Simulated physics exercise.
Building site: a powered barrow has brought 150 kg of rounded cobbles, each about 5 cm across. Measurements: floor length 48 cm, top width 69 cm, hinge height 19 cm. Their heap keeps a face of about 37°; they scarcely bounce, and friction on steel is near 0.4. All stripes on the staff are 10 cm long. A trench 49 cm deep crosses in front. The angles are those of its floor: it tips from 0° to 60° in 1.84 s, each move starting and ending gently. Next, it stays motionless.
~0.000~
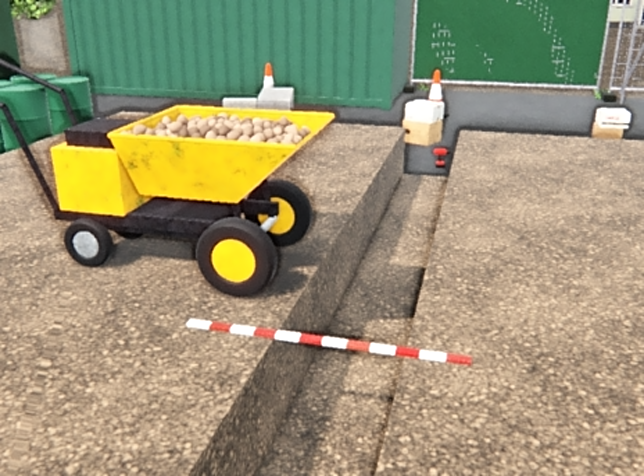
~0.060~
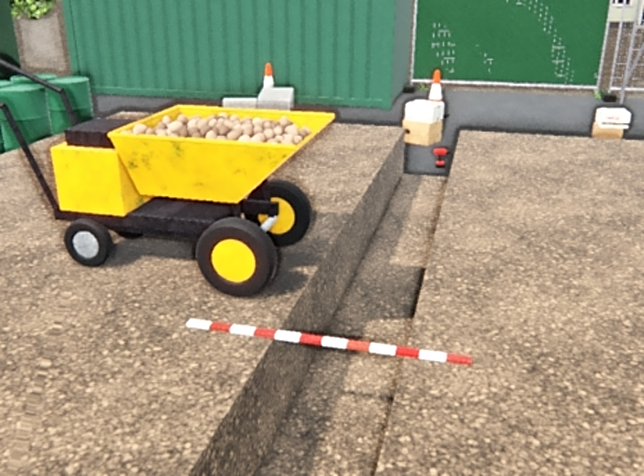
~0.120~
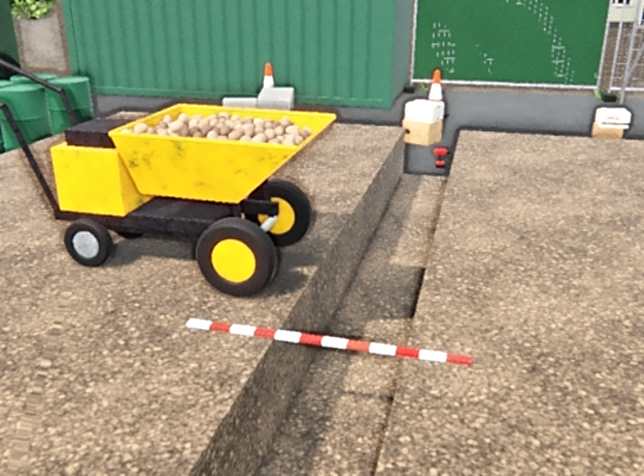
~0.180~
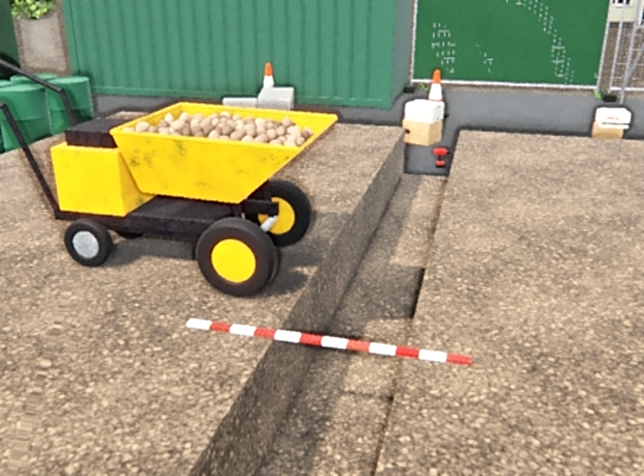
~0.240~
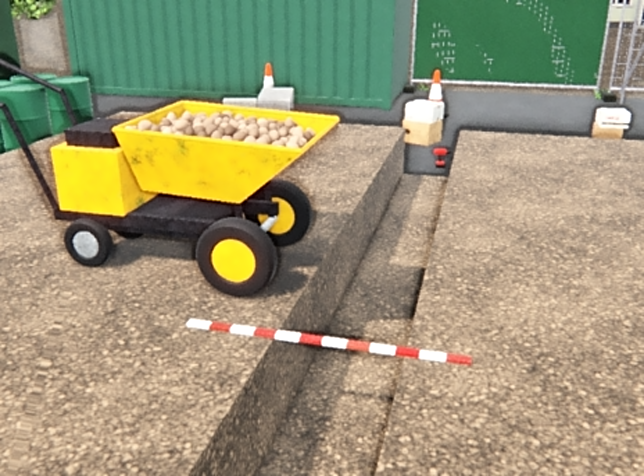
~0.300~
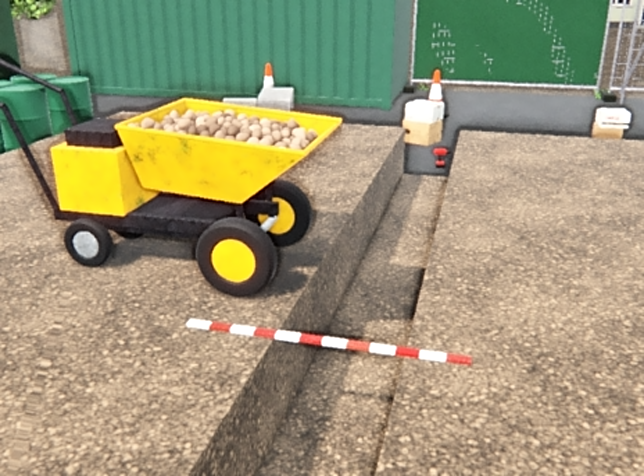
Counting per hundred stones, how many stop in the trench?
Some 74.
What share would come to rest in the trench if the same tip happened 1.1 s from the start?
In that case, around 65%.
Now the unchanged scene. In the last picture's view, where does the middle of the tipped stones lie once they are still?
Around (397, 351).
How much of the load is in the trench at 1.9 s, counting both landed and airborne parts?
About 30 per cent by then.
After 1.4 s the floor is at 51°; 100 % in the tray; the foremost stones are at (380, 214).
After 1.9 s the floor is at 60°; 56 % in the tray, 30 % in the trench, 14 % past the trench; the foremost stones are at (482, 288).
After 2.3 s the floor is at 60°; 30 % in the tray, 45 % in the trench, 26 % past the trench; the foremost stones are at (540, 300).
After 4.2 s the floor is at 60°; 0 % in the tray, 74 % in the trench, 26 % past the trench; the foremost stones are at (568, 304).
